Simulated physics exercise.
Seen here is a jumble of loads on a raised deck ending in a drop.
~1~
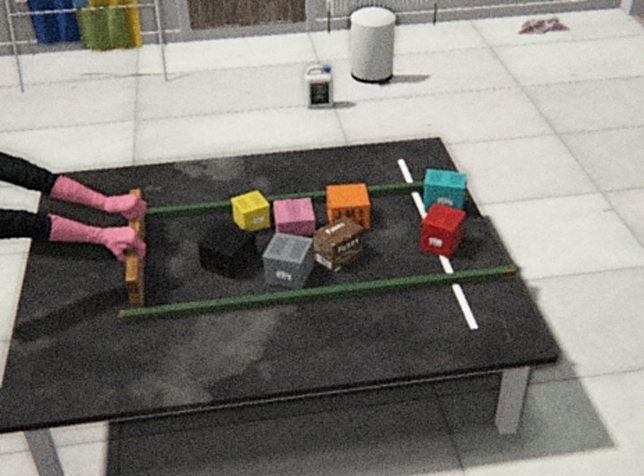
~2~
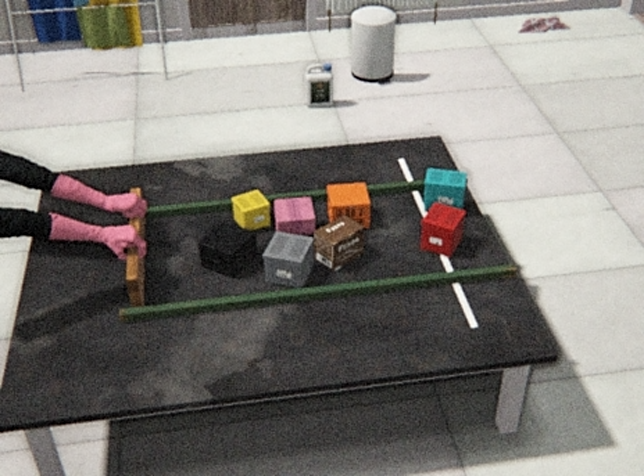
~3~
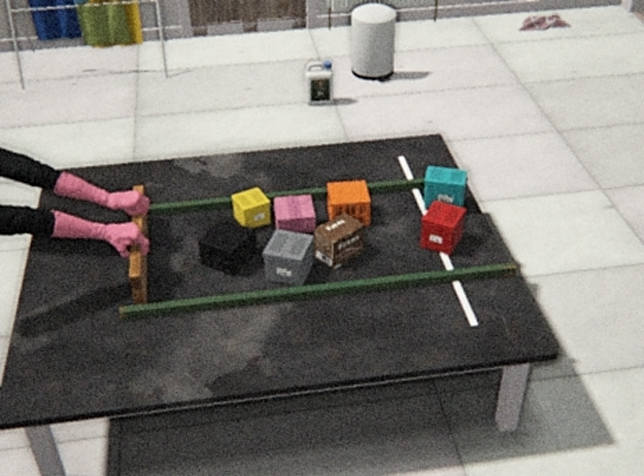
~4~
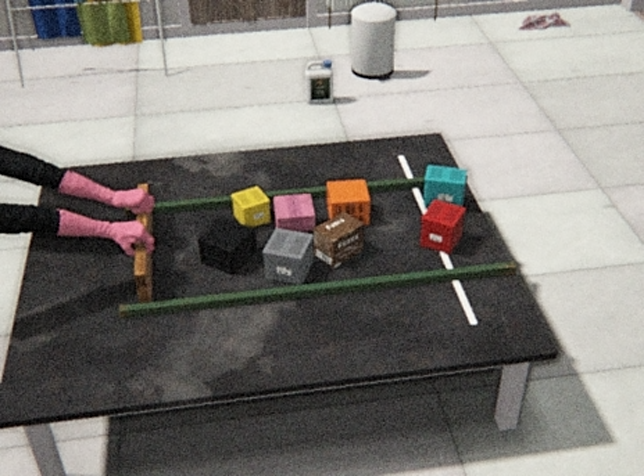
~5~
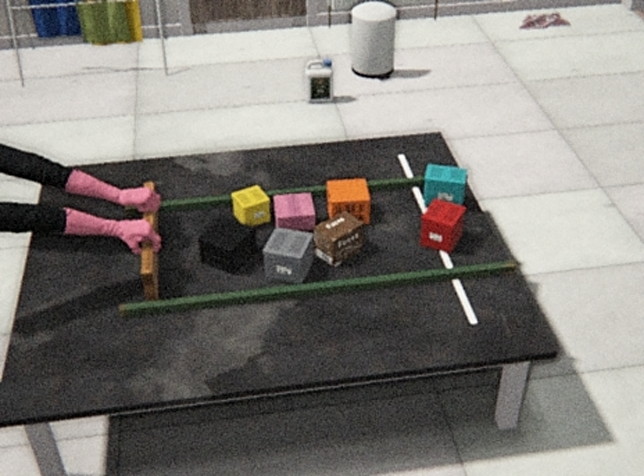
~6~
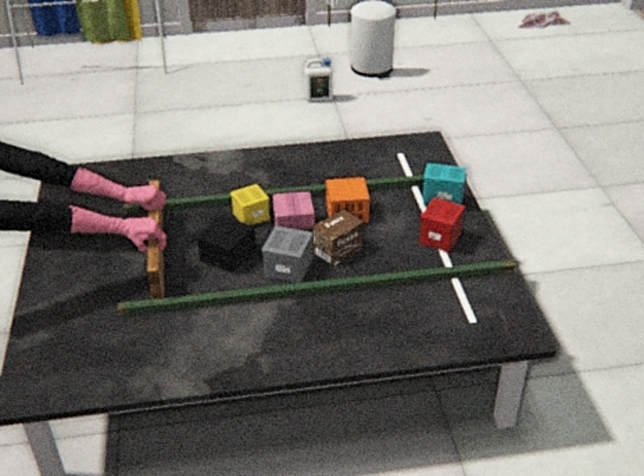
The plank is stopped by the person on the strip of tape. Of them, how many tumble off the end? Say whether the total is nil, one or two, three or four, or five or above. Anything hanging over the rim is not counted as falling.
The total is three or four.
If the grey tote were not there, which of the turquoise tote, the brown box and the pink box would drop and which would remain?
The turquoise tote is gone; the brown box keeps its place; and the pink box keeps its place.
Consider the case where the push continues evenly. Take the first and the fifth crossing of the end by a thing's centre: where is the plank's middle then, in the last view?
At roughly (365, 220), then roughly (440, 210).
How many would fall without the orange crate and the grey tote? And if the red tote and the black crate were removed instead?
Count: 1 (first case); 1 (second).
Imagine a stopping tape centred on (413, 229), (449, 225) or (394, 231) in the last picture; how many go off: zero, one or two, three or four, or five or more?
Going through the places as listed, I'd say three or four, then five or over, then just one or two.
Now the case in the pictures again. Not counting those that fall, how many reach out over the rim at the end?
So the number is 2.
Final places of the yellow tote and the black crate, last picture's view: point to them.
I'd put one at around (434, 190) and the other at around (457, 214).
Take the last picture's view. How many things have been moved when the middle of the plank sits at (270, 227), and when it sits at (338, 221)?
Tally: First 6; then 7.
A little later, none off yet; turquoise tote at rest near (444, 187); red tote at rest near (442, 226); orange crate at rest near (348, 201).
Next, none off yet; turquoise tote at rest near (444, 187); red tote at rest near (442, 226); orange crate shifted about its own width near (392, 197).
Later still, none off yet; turquoise tote tilted a little near (493, 183); red tote shifted about its own width near (474, 227); orange crate shifted well along near (455, 190).
When it is over, the number that fall off is three or four; down, orange crate, red tote and turquoise tote.
